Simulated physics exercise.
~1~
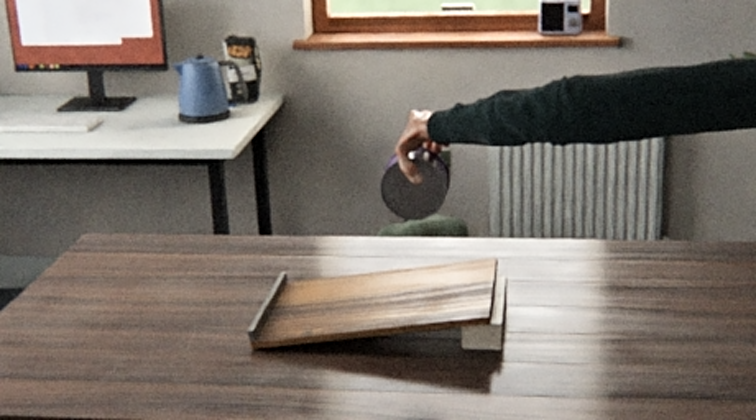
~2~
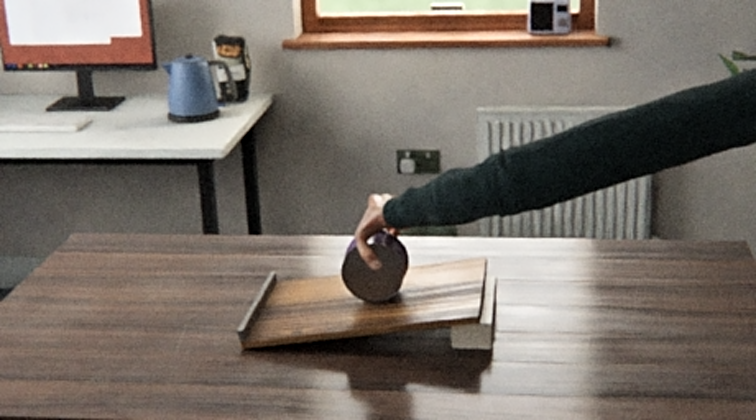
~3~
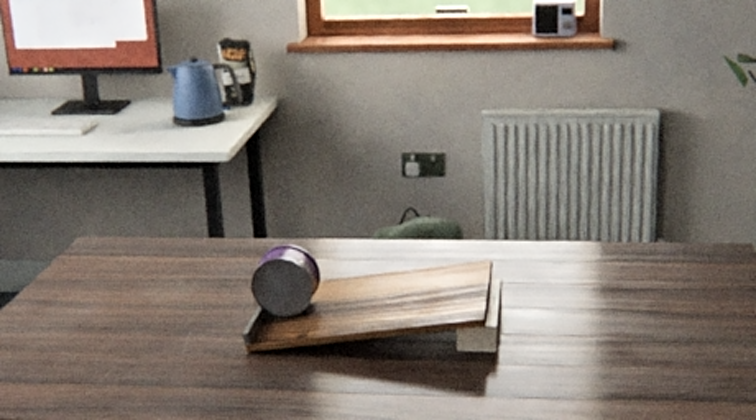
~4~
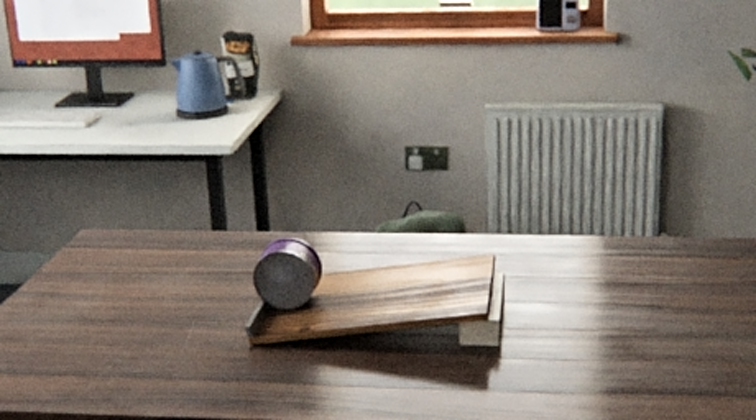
A hand sets a purple tub on a tilted board, and it rolls down to rest.
